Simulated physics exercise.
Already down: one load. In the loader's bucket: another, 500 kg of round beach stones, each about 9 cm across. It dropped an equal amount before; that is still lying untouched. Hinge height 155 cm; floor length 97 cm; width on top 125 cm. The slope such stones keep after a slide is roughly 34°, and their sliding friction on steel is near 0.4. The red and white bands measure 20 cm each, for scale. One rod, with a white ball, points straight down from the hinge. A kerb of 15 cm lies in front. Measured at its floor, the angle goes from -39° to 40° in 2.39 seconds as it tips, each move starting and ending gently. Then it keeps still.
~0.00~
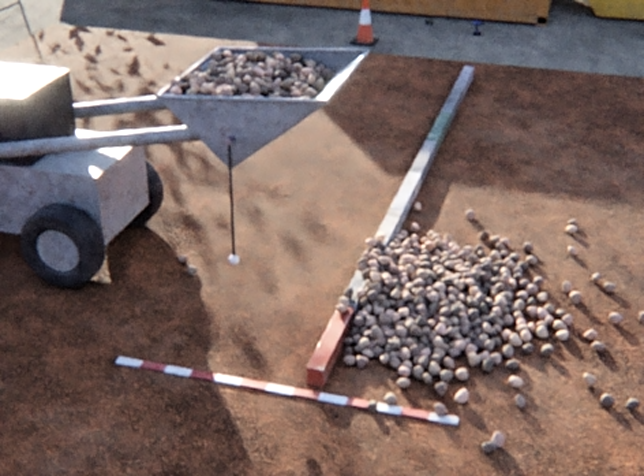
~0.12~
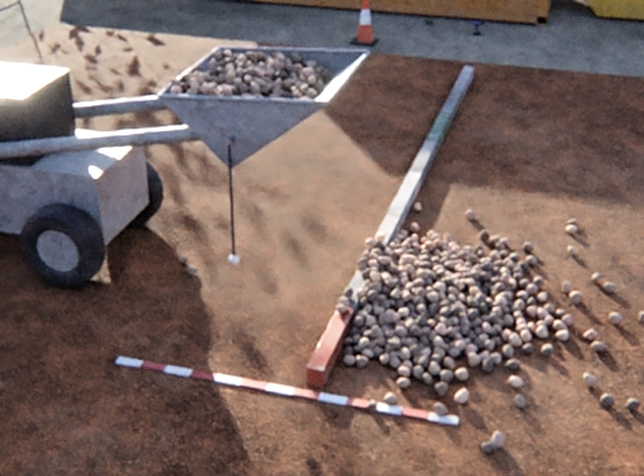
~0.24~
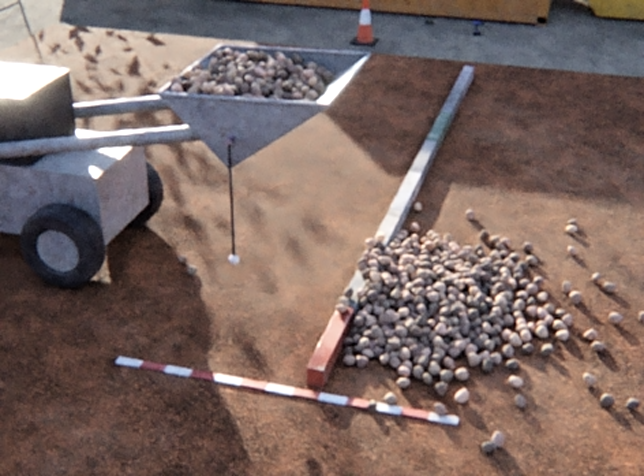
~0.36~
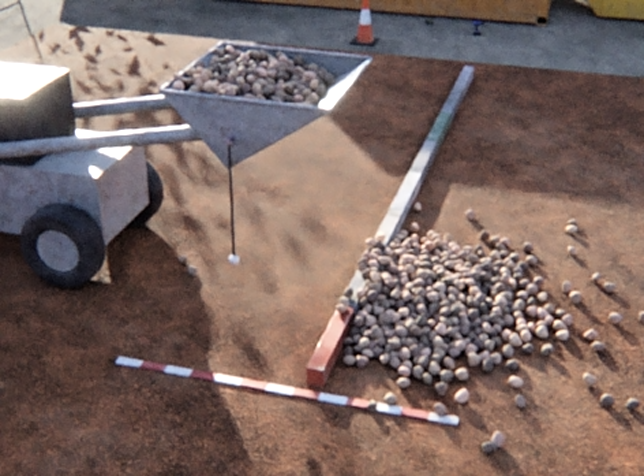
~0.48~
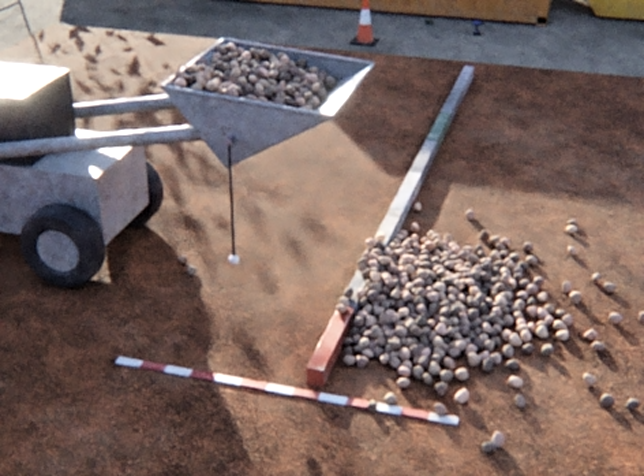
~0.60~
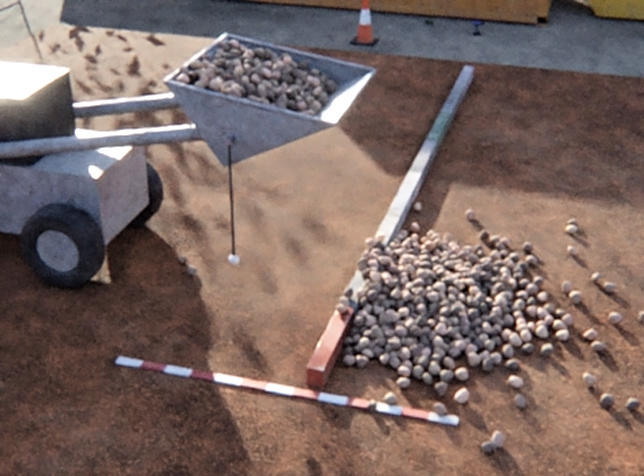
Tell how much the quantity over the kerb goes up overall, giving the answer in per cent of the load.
It goes up by roughly 70 per cent.
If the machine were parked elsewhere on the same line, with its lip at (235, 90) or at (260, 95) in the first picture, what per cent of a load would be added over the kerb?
The first would add around 0 per cent, the second around 5 per cent.
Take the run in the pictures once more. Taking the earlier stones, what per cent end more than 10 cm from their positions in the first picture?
Close to 15 in a hundred of them.
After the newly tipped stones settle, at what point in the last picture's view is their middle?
They come to rest centred about (393, 278).
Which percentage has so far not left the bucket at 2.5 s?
Roughly 10 parts in a hundred of the load.
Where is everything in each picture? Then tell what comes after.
The bucket is at -39°, its lip at (326, 102); the top of the load is at (262, 65). The earlier load is highest near (383, 263), 21 cm above ground level, 3 % on this side of the kerb, 97 % over the kerb, in the first frame.
Lip at (327, 103), floor tilted -38°, highest stones at (249, 65); the stones move at 0.0 m/s on average, in the second frame.
The bucket is at -37°, its lip at (328, 106); the top of the load is at (244, 62); the stones move at 0.1 m/s on average, in the third frame.
The bucket is at -34°, its lip at (330, 111); the top of the load is at (231, 61); the stones move at 0.1 m/s on average, in the fourth frame.
Lip at (332, 117), floor tilted -31°, highest stones at (226, 57); the stones move at 0.1 m/s on average, in the fifth frame.
The bucket is at -27°, its lip at (334, 125); the top of the load is at (224, 53); the stones move at 0.2 m/s on average, in the sixth frame.
After 1.8 s the floor is at 28°; in per cent of one load, 91 in the bucket, 12 on this side of the kerb, 97 over the kerb; the foremost stones are past the picture's edge.
After 2.5 s the floor is at 40°; in per cent of one load, 10 in the bucket, 42 on this side of the kerb, 148 over the kerb; the foremost stones are past the picture's edge.
After 2.8 s the floor is at 40°; in per cent of one load, 0 in the bucket, 35 on this side of the kerb, 165 over the kerb; the foremost stones are past the picture's edge.
After 5.6 s the floor is at 40°; in per cent of one load, 0 in the bucket, 33 on this side of the kerb, 167 over the kerb; the foremost stones are past the picture's edge. Net gain over the kerb, 70.
